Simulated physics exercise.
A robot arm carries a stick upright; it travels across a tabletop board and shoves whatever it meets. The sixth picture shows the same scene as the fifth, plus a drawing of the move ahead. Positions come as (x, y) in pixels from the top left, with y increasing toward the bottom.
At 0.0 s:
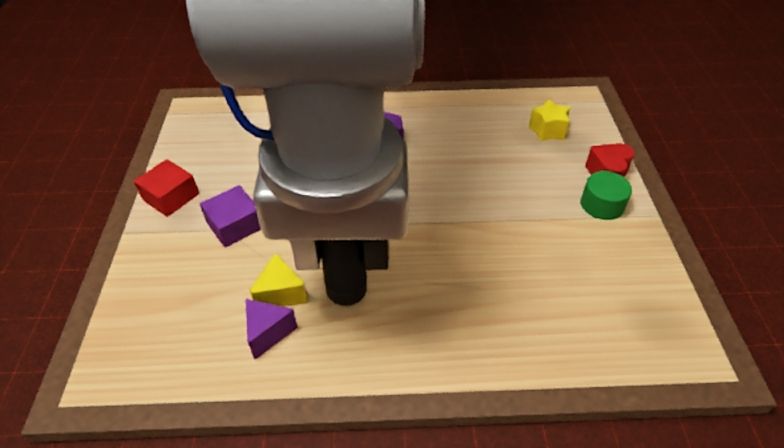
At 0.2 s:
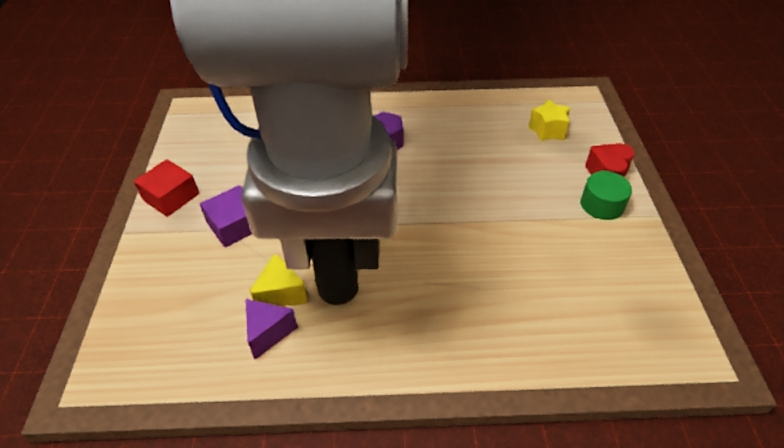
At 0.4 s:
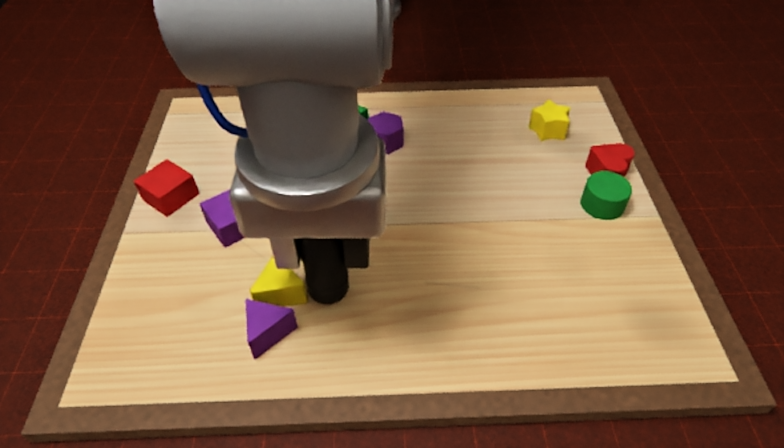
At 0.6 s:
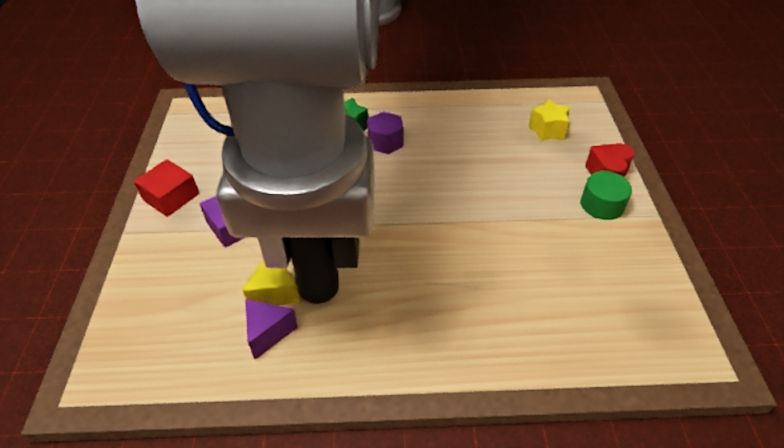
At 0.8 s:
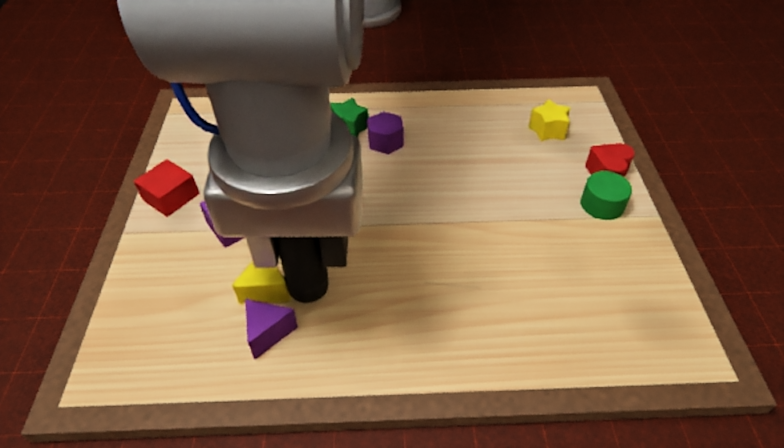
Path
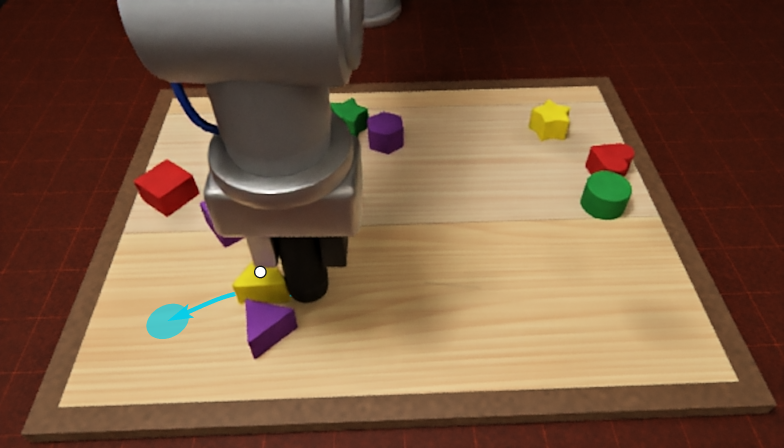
A bulky grey-and-white robot arm with a black stick at its lower end stands over a pale wooden board with a brown border, seen from above at a fixed angle. Red and purple cubes lie left, yellow and purple triangular blocks near the stick, and a yellow star, red piece and green cylinder right. The arm slides slowly left, uncovering green and purple blocks behind, and its stick nudges the yellow triangle slightly left.
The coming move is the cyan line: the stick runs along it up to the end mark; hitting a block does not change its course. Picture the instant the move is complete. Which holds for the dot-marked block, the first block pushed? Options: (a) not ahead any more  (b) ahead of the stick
Letter a.
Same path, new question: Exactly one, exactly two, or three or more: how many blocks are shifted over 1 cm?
Count: One.
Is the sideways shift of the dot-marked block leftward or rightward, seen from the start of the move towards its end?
It slides rightward.
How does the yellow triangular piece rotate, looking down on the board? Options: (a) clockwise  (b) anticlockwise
That would be a.
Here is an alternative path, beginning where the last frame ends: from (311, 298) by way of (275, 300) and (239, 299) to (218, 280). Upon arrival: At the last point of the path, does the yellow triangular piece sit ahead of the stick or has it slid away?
The stick keeps it before itself.
The drawn path runs from (311, 298) over (265, 291) and (216, 300) to (168, 321); the dot is on the yellow triangular piece.
On the path given first. One third of the way, stick at (260, 280); yellow triangular piece at (225, 260), turned 40° clockwise.
Two thirds of the way, stick at (210, 289); yellow triangular piece at (195, 257), turned 105° clockwise.
At the end, stick at (162, 310); yellow triangular piece at (194, 257), turned 105° clockwise; purple triangular piece not moved.
